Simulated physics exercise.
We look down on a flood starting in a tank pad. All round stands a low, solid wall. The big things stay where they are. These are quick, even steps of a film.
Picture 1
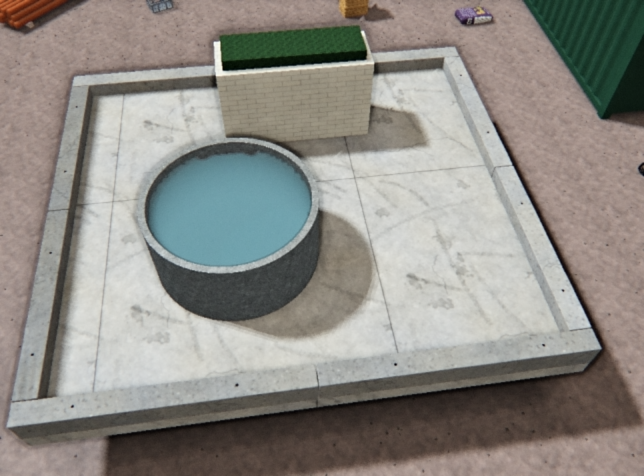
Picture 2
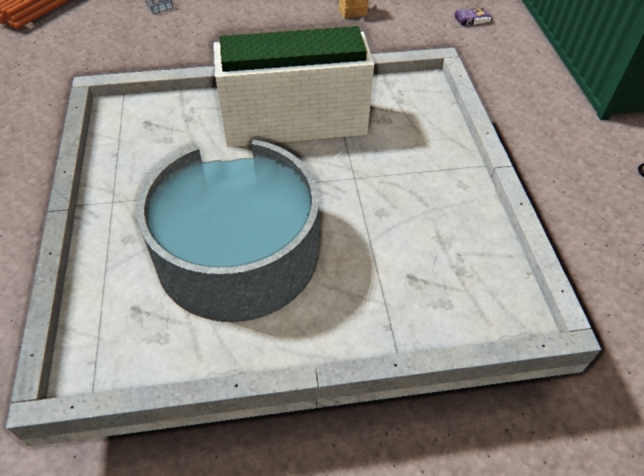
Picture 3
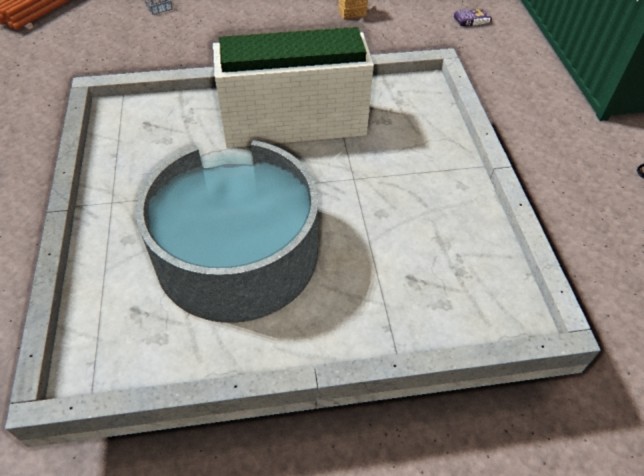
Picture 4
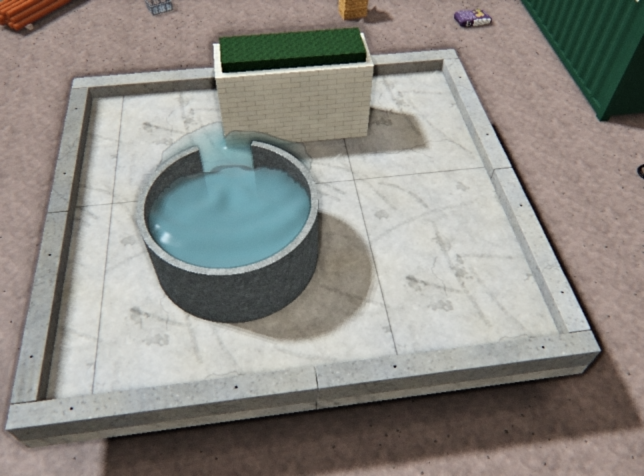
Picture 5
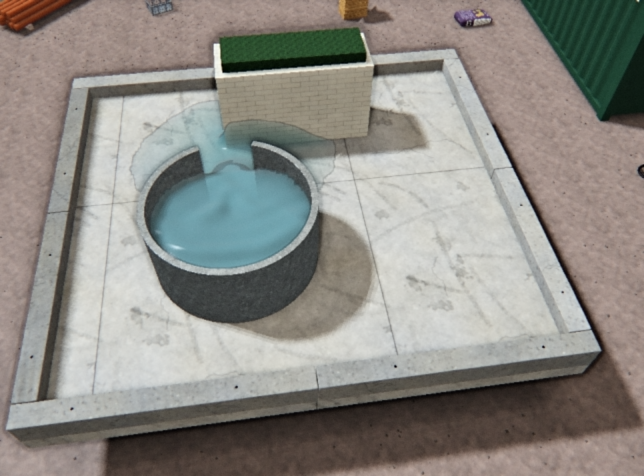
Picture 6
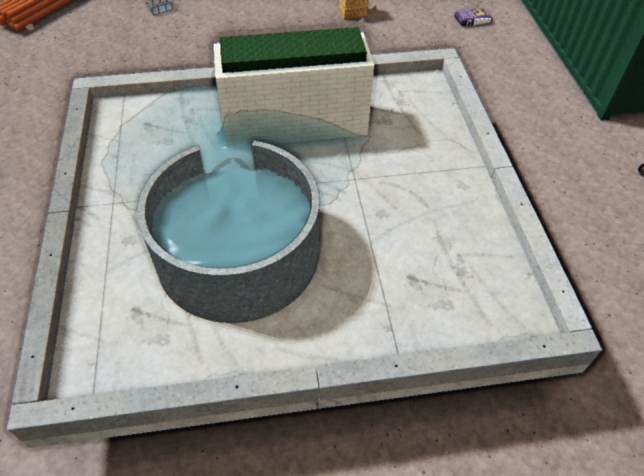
Water pours through a gap in the round pool's far side and spreads across the pale floor.
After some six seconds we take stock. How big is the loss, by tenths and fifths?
Over the wall goes less than a tenth.
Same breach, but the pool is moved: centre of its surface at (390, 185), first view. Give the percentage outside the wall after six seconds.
Roughly 6 per cent.
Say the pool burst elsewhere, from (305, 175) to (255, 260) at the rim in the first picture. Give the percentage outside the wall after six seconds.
Roughly 24 per cent.
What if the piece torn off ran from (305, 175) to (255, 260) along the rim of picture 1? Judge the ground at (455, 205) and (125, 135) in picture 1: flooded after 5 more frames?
As listed: Covered, no water.
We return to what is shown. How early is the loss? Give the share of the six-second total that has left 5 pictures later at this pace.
About 0 per cent.
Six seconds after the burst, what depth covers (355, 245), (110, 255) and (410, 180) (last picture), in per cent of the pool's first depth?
About 4, 4 and 4 per cent.
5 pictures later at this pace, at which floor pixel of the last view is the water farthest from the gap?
At about (455, 114).
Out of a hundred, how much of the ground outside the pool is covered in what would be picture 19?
Some 55 per cent.
A moment on, water covers 25 % of the floor; the low wall has let 0 % over.
Next, water covers 30 % of the floor; the low wall has let 0 % over.
Then, water covers 50 % of the floor; the low wall has let 4 % over.
Later, water covers 70 % of the floor; the low wall has let 6 % over.
In the end, water covers 80 % of the floor; the low wall has let 6 % over.
